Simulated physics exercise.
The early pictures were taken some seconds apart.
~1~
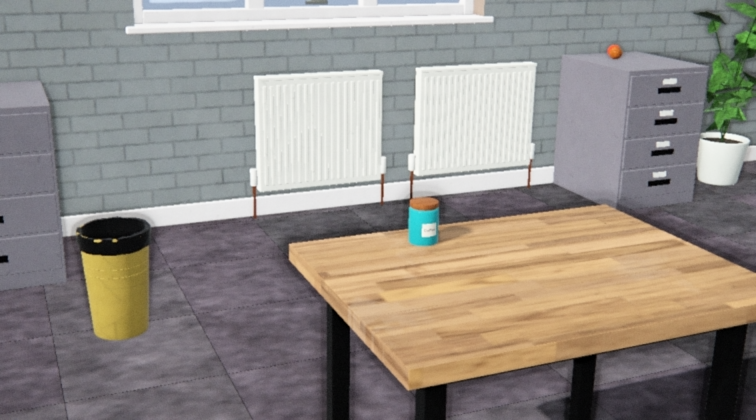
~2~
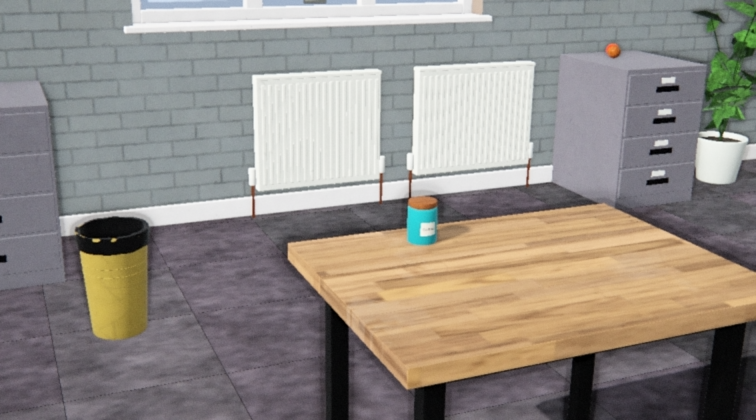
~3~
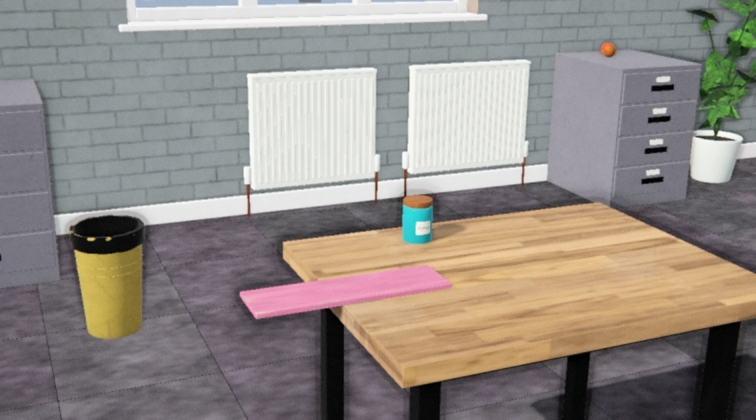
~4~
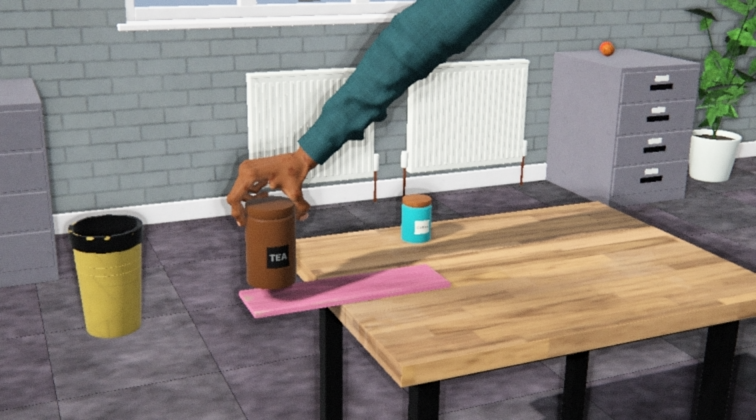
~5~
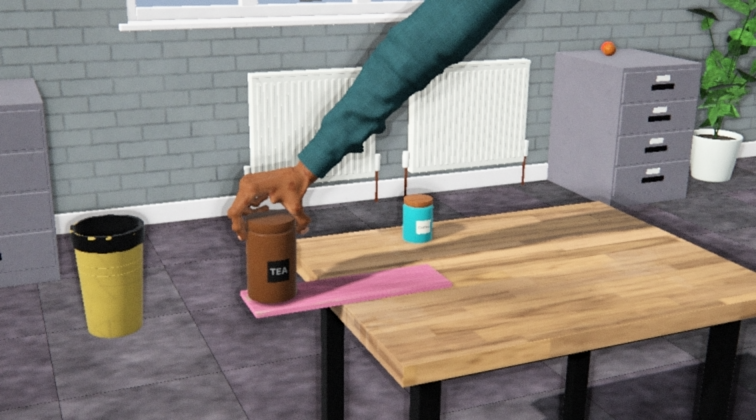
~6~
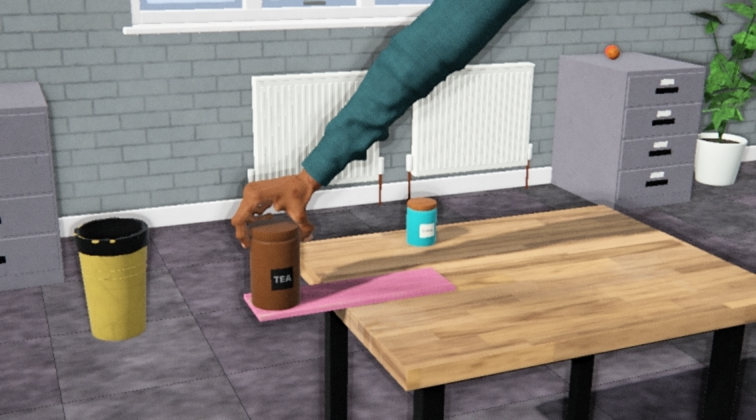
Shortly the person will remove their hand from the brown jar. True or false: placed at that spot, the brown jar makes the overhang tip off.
True.
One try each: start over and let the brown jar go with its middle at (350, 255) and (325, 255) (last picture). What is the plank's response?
First case: It stays put; second case: It topples.
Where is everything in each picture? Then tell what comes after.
In the first picture, the last thing is not in view yet.
In the second picture, the last thing is not in view yet.
In the third picture, the last thing is not in view yet; pink plank (348, 290).
The fourth picture shows coming down; brown jar (271, 242); pink plank (347, 289).
The fifth picture shows coming down; brown jar (272, 256); pink plank (348, 289).
The sixth picture shows set down, still held; brown jar (275, 263); pink plank (352, 292).
Then, 0.30 s later than the last frame, brown jar now down on the floor or falling; pink plank on its side.
Then, 0.50 s later than the last frame, pink plank now down on the floor or falling.
Then, 0.70 s later than the last frame, things are still on the move.
When it is over, down on the floor or falling, brown jar and pink plank; turquoise jar as before. The plank goes over.
